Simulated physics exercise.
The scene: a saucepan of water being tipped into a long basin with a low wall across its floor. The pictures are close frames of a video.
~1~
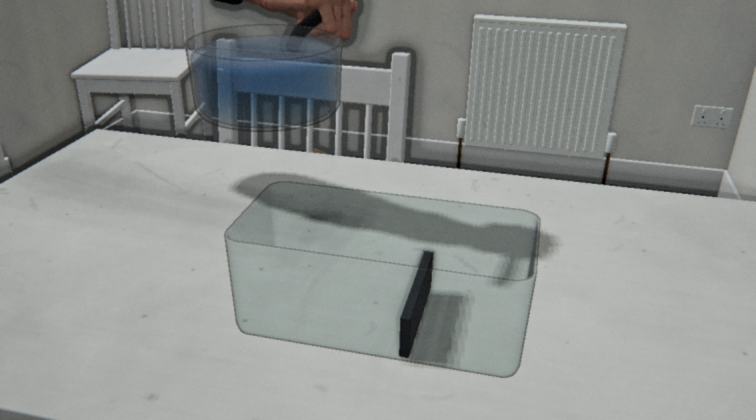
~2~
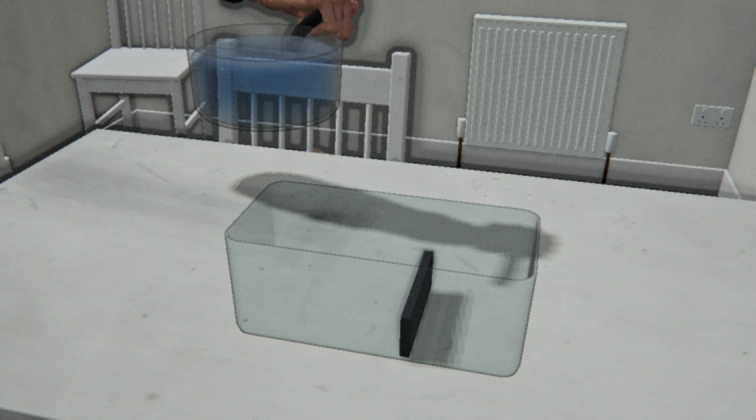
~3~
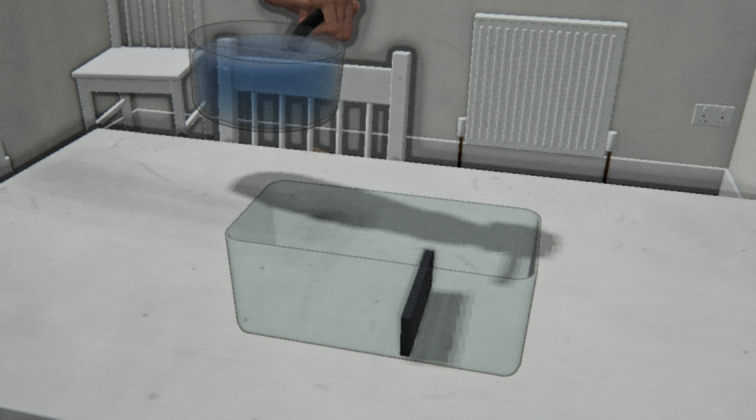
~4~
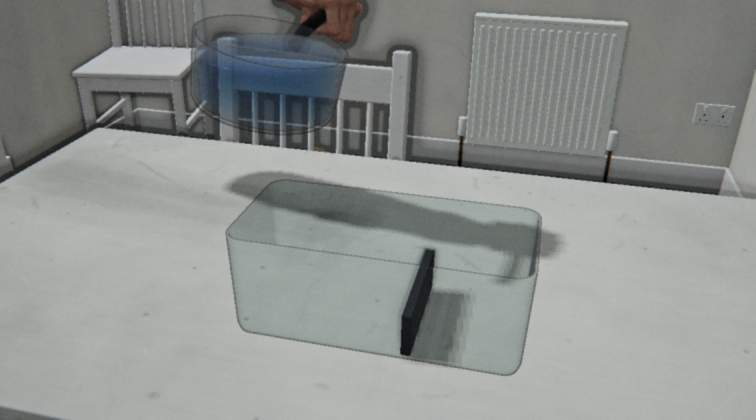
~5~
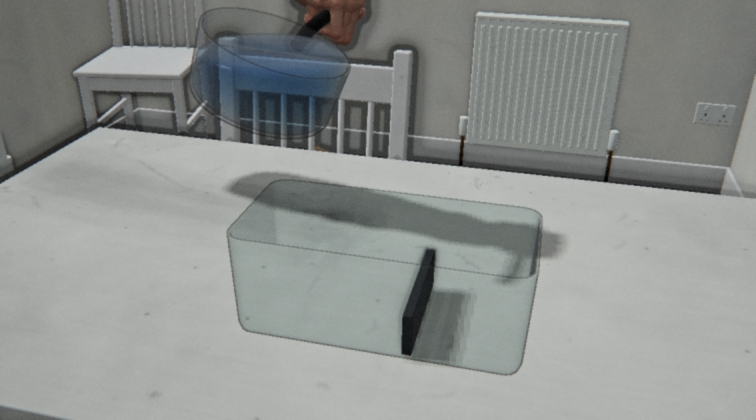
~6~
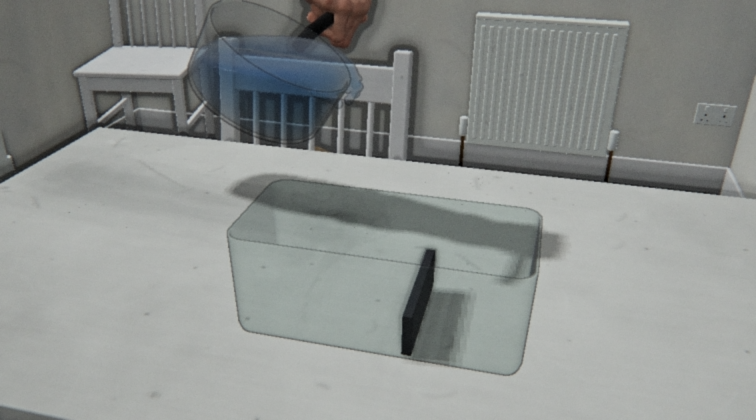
On a white table in a room with chairs and a radiator, a long clear basin stands with a low dark wall across its floor. Behind it, a hand holds a transparent saucepan of blue water, level at first, then tilts it steadily down to the right, the water shifting toward the lowered rim.
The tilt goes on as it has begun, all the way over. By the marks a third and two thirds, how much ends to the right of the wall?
In the end less than a third is right of the wall.
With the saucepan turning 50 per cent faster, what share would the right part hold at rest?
Close to 10 per cent.
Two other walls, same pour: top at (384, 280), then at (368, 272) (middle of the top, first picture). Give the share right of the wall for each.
First some 65, then 70 per cent.
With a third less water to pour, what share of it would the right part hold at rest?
Near 0 %.
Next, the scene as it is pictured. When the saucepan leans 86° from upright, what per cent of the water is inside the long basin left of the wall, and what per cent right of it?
Some 20 per cent left and 10 right.
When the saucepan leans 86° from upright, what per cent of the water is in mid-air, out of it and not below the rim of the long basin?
It comes to 40 per cent or so.
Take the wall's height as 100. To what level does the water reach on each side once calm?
Left about 50, right about 30.
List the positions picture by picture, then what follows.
In the first frame, it leans 0°; its right rim is at (338, 49); the water meets the walls at (201, 46) and (338, 57); the long basin's rim runs from (249, 209) to (537, 246); the wall's top is at (418, 284).
In the second frame, it leans 1°; its right rim is at (339, 50); the water meets the walls at (202, 45) and (337, 57).
In the third frame, it leans 5°; its right rim is at (341, 55); the water meets the walls at (203, 44) and (340, 58).
In the fourth frame, it leans 11°; its right rim is at (344, 63); the water meets the walls at (206, 43) and (343, 59).
In the fifth frame, it leans 20°; its right rim is at (346, 75); the water meets the walls at (207, 44) and (347, 68); 2 per cent is over the edge.
In the sixth frame, it leans 30°; its right rim is at (346, 88); the water meets the walls at (203, 43) and (347, 80); 7 per cent is over the edge.
A moment on, the saucepan is tipped on its side and 27 per cent is still to pour, 19 is left of the wall and 12 right of it.
Next, the saucepan is tipped right over and 5 per cent is still to pour, 65 is left of the wall and 22 right of it.
Then the saucepan is tipped right over and 0 per cent is still to pour, 71 is left of the wall and 23 right of it.
Later the saucepan is tipped right over and 0 per cent is still to pour, 73 is left of the wall and 23 right of it.
Finally, 73 per cent lies left of the wall, 23 right of it and 4 outside.
